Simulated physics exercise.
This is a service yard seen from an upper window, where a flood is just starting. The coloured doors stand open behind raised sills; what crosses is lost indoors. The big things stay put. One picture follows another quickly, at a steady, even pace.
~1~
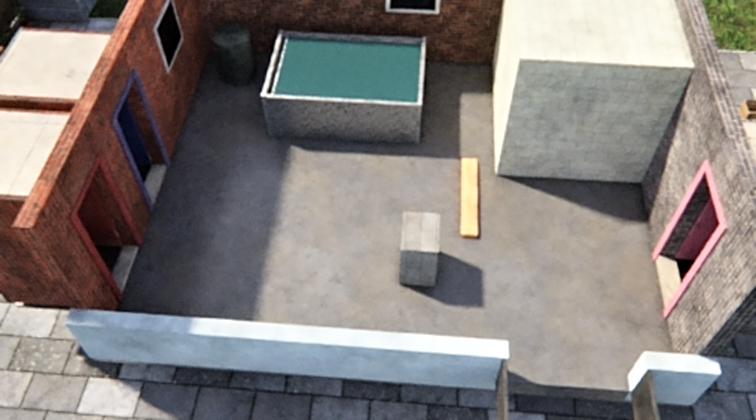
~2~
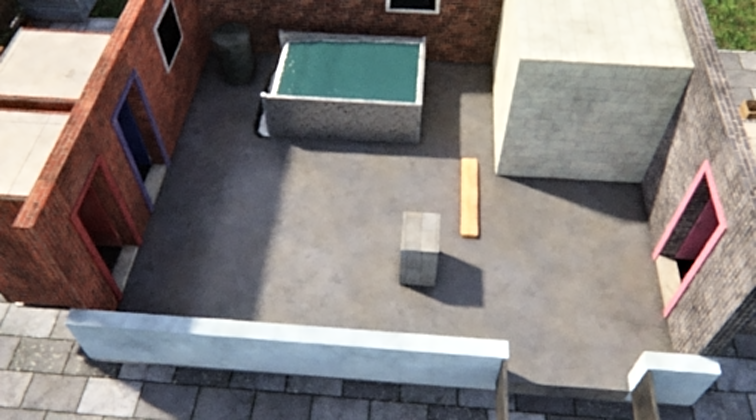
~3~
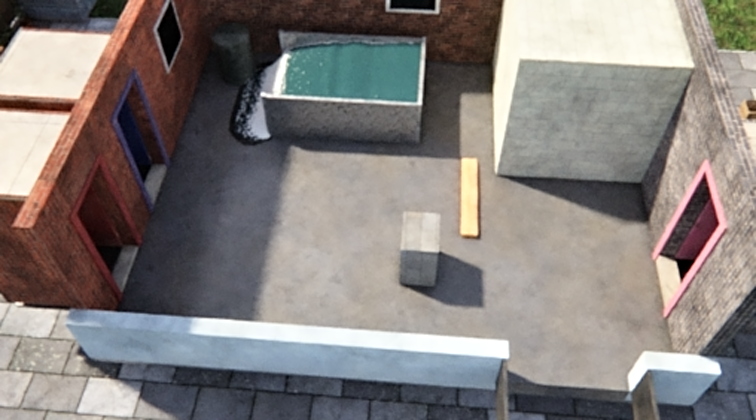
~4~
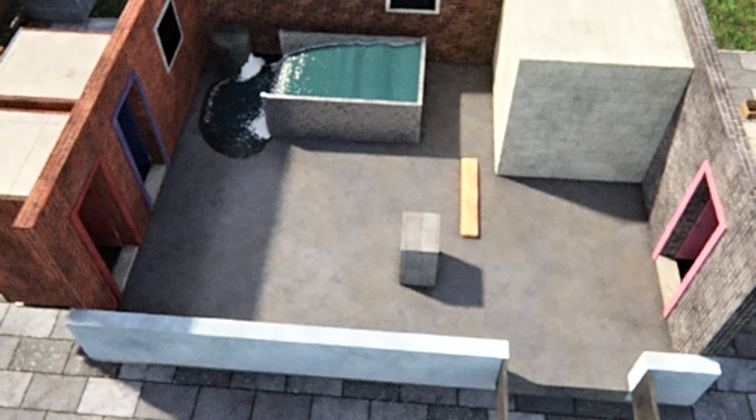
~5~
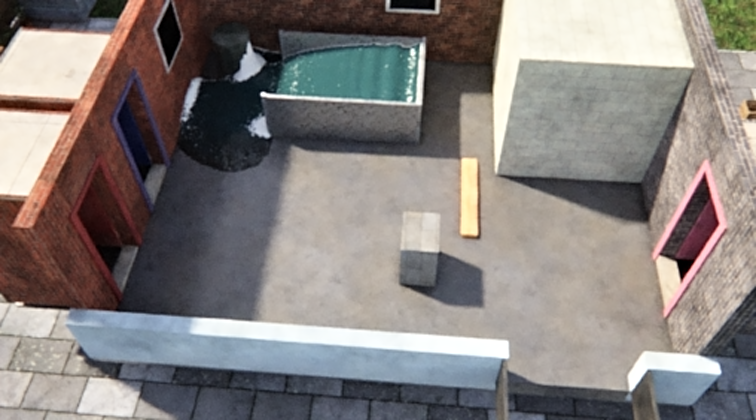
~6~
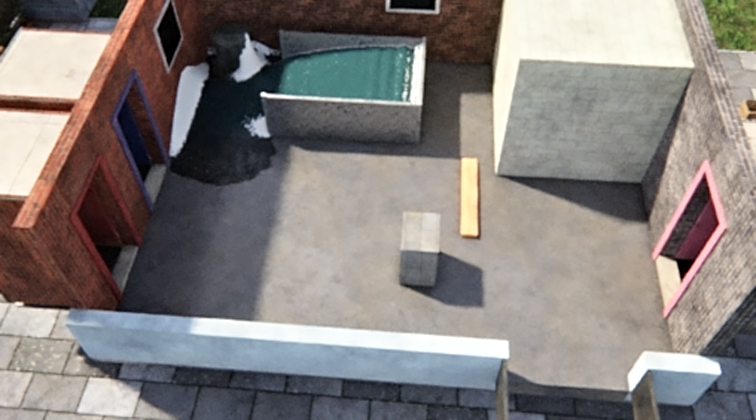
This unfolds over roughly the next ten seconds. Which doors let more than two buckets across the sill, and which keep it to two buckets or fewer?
One by one: Red door: Tops two buckets; pink door: Never tops two buckets; blue door: Tops two buckets.
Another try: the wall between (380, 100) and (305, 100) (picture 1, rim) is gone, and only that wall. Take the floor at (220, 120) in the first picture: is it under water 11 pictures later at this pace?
Spot status: Not reached.
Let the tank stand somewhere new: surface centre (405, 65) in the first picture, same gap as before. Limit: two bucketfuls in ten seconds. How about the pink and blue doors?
Pink misses the mark, blue tops the mark.
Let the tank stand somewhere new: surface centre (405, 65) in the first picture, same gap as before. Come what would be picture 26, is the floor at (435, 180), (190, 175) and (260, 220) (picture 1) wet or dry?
Bone-dry, soaked, soaked.
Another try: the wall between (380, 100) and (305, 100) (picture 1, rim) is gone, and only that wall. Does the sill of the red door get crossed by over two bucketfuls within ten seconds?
One by one: Red goes over.
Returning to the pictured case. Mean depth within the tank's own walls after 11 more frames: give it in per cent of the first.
That comes to about 34 per cent.
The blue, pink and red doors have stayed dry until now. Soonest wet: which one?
That's the one in blue.
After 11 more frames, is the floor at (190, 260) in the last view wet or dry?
At that place: Covered.
A moment on, water covers 15 % of the floor; the red door not reached, the pink door not reached, the blue door wet at the sill, nothing in.
Next, water covers 30 % of the floor; the red door wet at the sill, nothing in, the pink door not reached, the blue door over two buckets in.
Then, water covers 50 % of the floor; the red door under two buckets in, the pink door not reached, the blue door over two buckets in.
Later, water covers 80 % of the floor; the red door over two buckets in, the pink door wet at the sill, nothing in, the blue door over two buckets in.
In the end, water covers 100 % of the floor; the red door far over two buckets in, the pink door under two buckets in, the blue door over two buckets in.
